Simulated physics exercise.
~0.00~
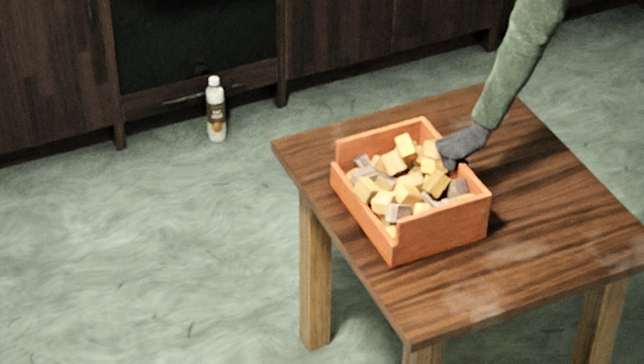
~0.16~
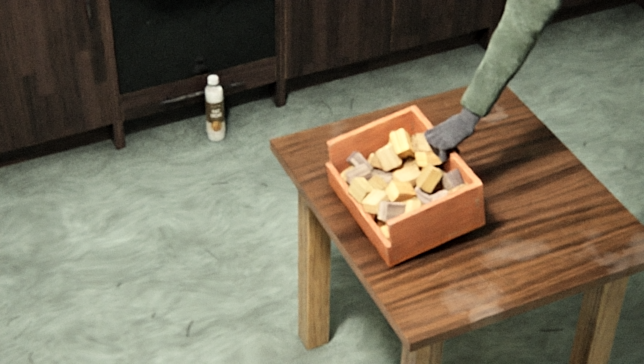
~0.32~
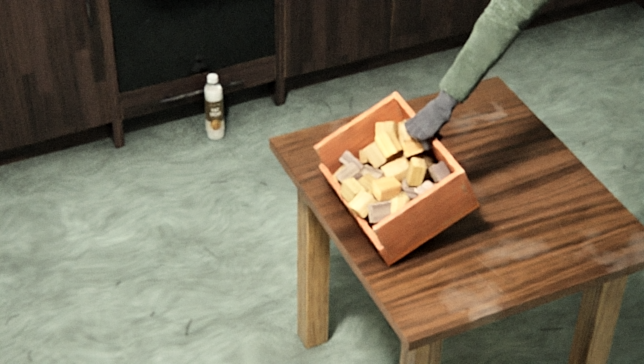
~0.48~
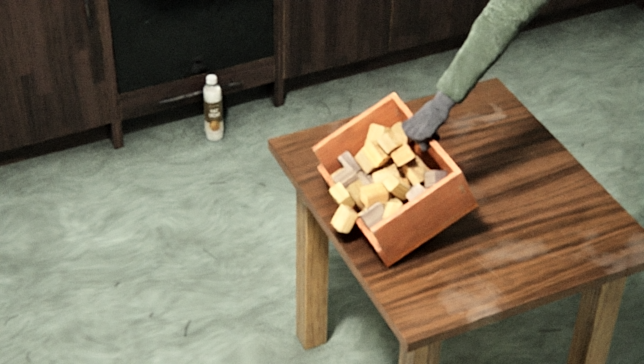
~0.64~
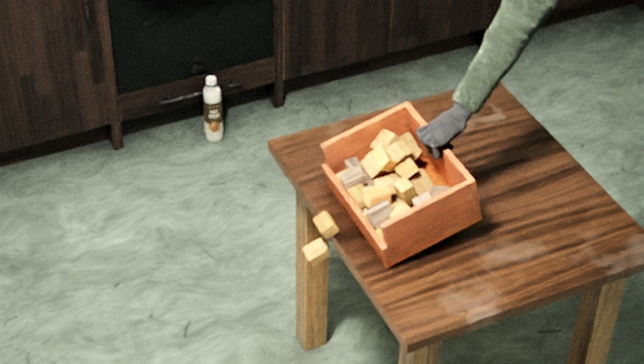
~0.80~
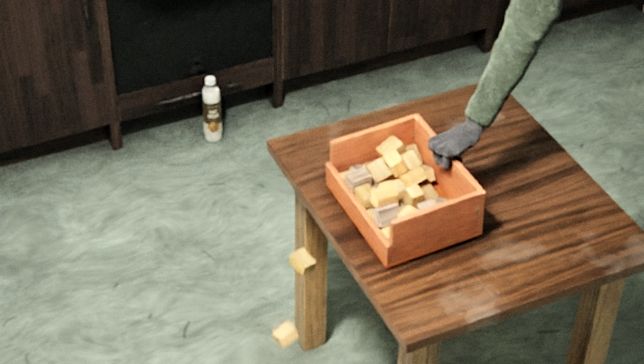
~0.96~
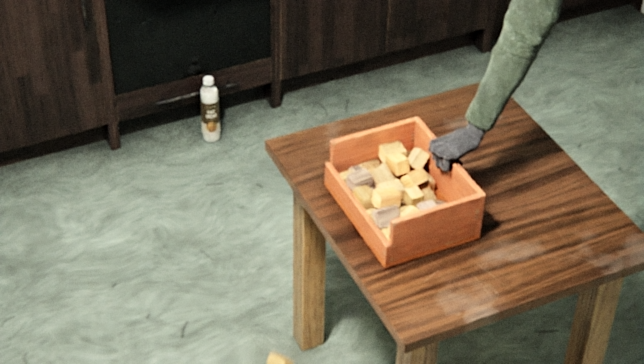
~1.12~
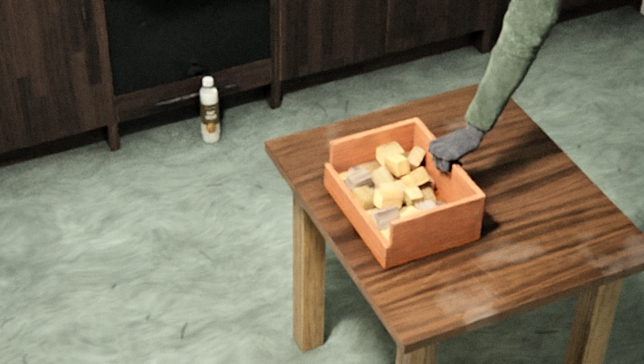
A gloved hand tilted an orange crate of small wooden blocks to the left on a wooden table, and two blocks tumbled over its low side to the floor before the hand lowered it flat again, most blocks still inside.
